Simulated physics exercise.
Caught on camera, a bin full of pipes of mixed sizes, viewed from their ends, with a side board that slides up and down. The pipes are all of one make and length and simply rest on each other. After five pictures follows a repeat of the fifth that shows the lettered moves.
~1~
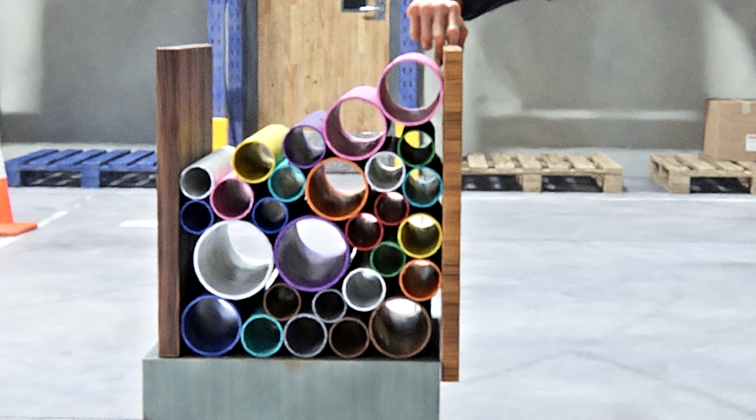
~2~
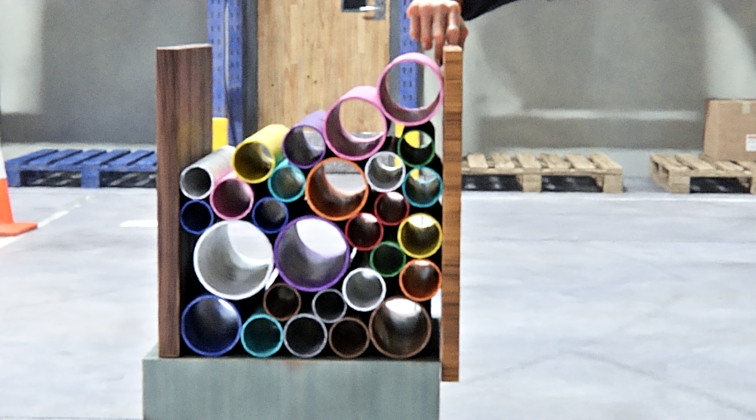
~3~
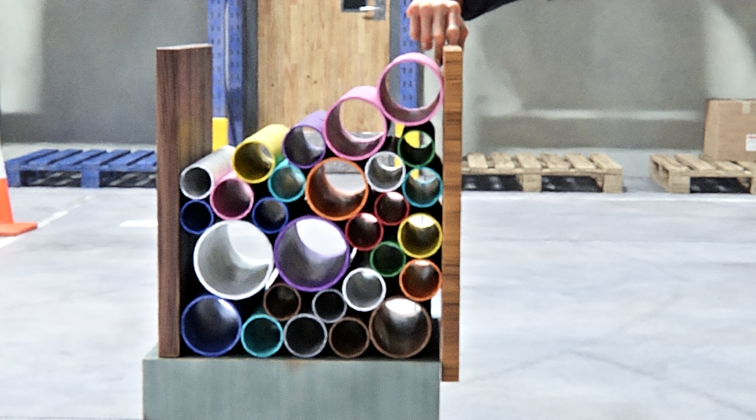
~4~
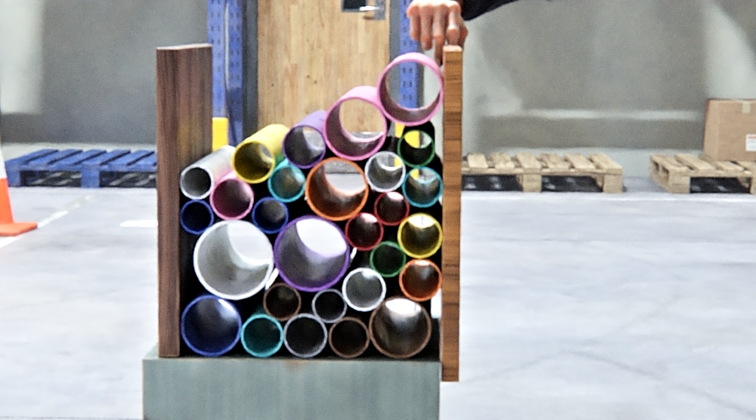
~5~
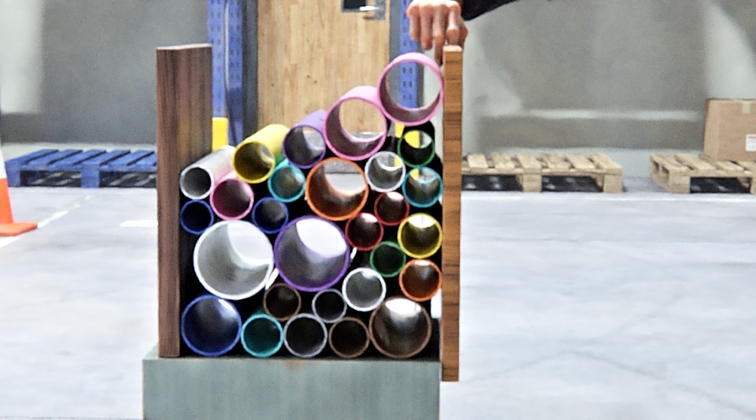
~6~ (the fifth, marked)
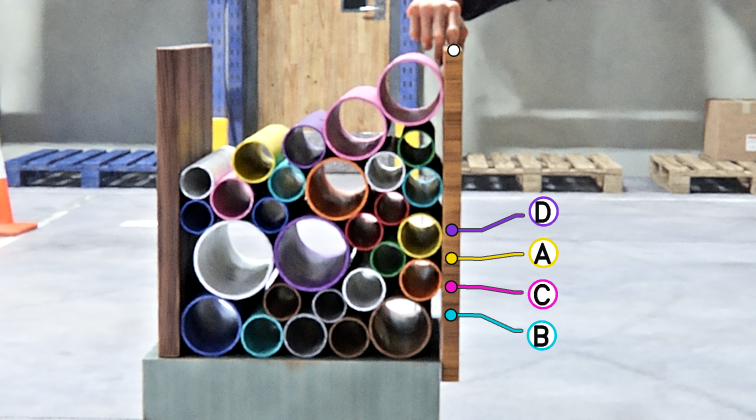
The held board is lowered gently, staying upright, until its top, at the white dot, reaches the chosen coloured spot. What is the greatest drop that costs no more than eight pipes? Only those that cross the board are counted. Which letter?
Slide it to C.
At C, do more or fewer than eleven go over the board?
Fewer than eleven.
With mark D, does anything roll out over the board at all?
At D: Yes.
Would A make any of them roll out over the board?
At A: Yes.
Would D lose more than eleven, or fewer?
It loses fewer than eleven.
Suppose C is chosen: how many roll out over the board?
It comes to seven.
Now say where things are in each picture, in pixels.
The first picture shows a white pipe (234, 259); a yellow pipe (421, 236); a white pipe (385, 172).
The second picture shows a white pipe (385, 172); a yellow pipe (253, 161).
The third picture shows side board (451, 200); a blue pipe (212, 325).
The fourth picture shows a grey pipe (330, 306); a white pipe (234, 259).
The fifth picture shows a yellow pipe (421, 236); a white pipe (385, 172); a yellow pipe (253, 161).
On the copy, A at (452, 259); B at (451, 315); C at (451, 287); D at (452, 230); the white dot at (454, 50).
On C. First, top of the board (443, 148).
Then, top of the board (442, 256).
Finally, top of the board (442, 285), seven out over the board.
By contrast, A about five out over the board; B more than eight out over the board; D about five out over the board.
